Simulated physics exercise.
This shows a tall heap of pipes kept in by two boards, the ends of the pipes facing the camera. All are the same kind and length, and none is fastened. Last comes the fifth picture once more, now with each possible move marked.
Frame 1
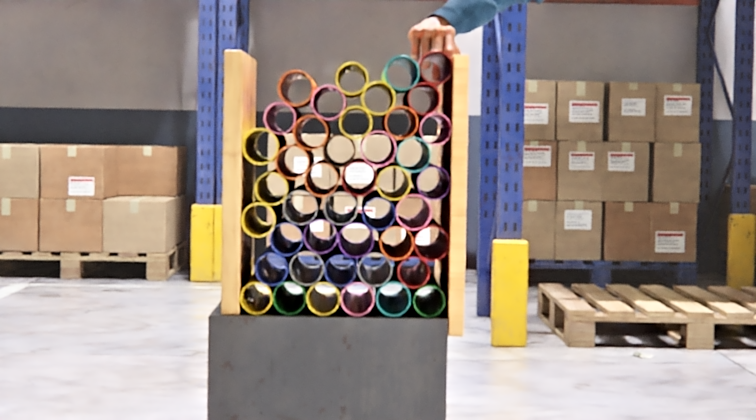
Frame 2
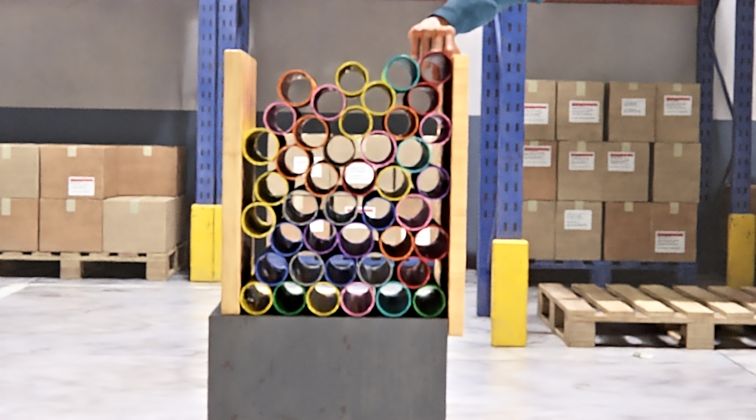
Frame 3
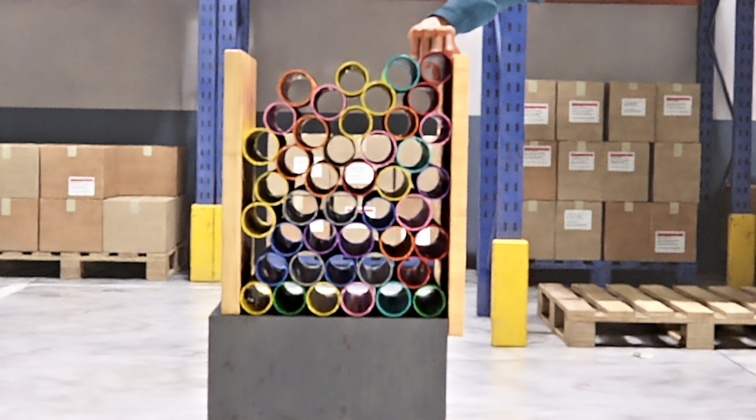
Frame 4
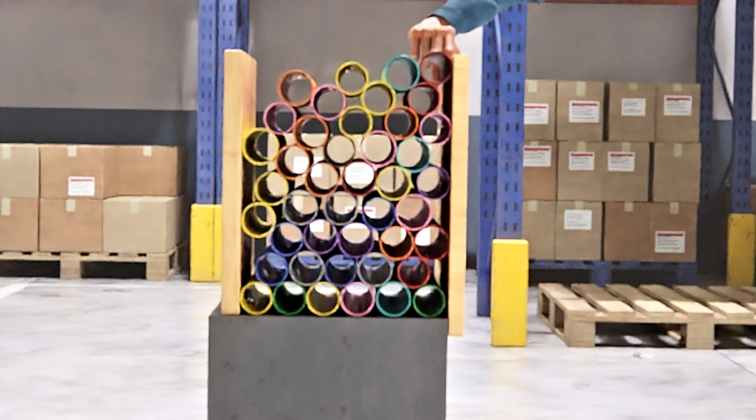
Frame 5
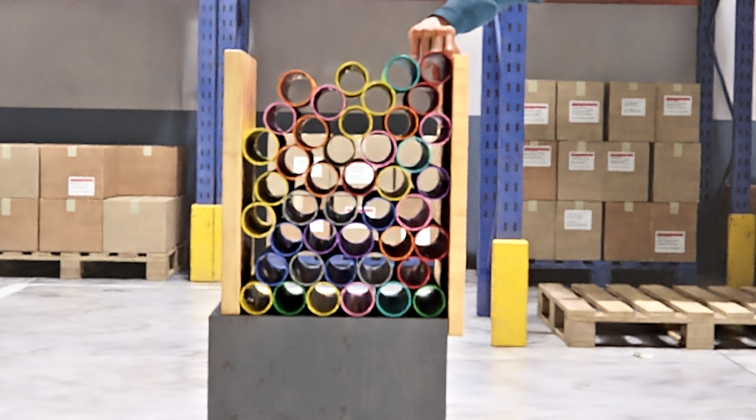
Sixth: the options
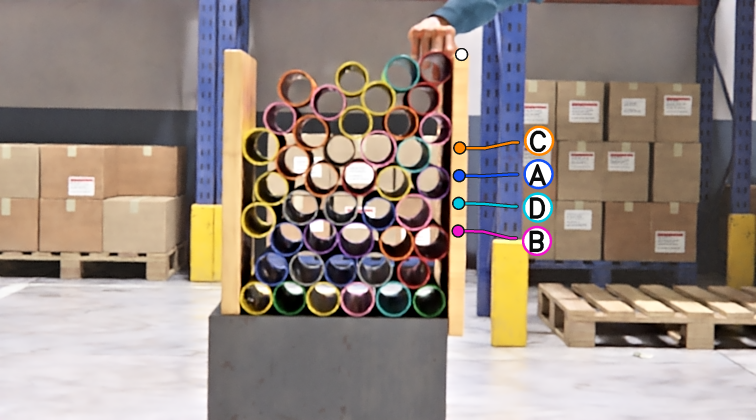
Hand resting on the top right of a tall stack of colourful pipes between two wooden boards, with almost nothing moving.
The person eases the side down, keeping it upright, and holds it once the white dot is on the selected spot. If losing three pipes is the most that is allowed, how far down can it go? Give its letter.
Slide it to C.
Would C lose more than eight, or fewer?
At C, fewer than eight.
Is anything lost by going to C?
Yes.
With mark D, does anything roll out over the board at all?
At D: Yes.
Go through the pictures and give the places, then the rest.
The first picture shows a grey pipe (300, 207); a yellow pipe (271, 189).
The second picture shows a red pipe (424, 99).
The third picture shows a pink pipe (280, 118); side board (451, 191).
The fourth picture shows a yellow pipe (256, 298); a green pipe (429, 301).
The fifth picture shows a grey pipe (306, 268); a purple pipe (320, 236); a grey pipe (300, 207).
On the marked copy, A at (459, 176); B at (458, 231); C at (460, 148); D at (459, 204); the white dot at (462, 54).
Taking C. A third of the way, top of the board (453, 98).
Two thirds of the way, top of the board (452, 147).
When it is over, top of the board (452, 147), one out over the board.
As for the rest, A more than three out over the board; B more than three out over the board; D more than three out over the board.
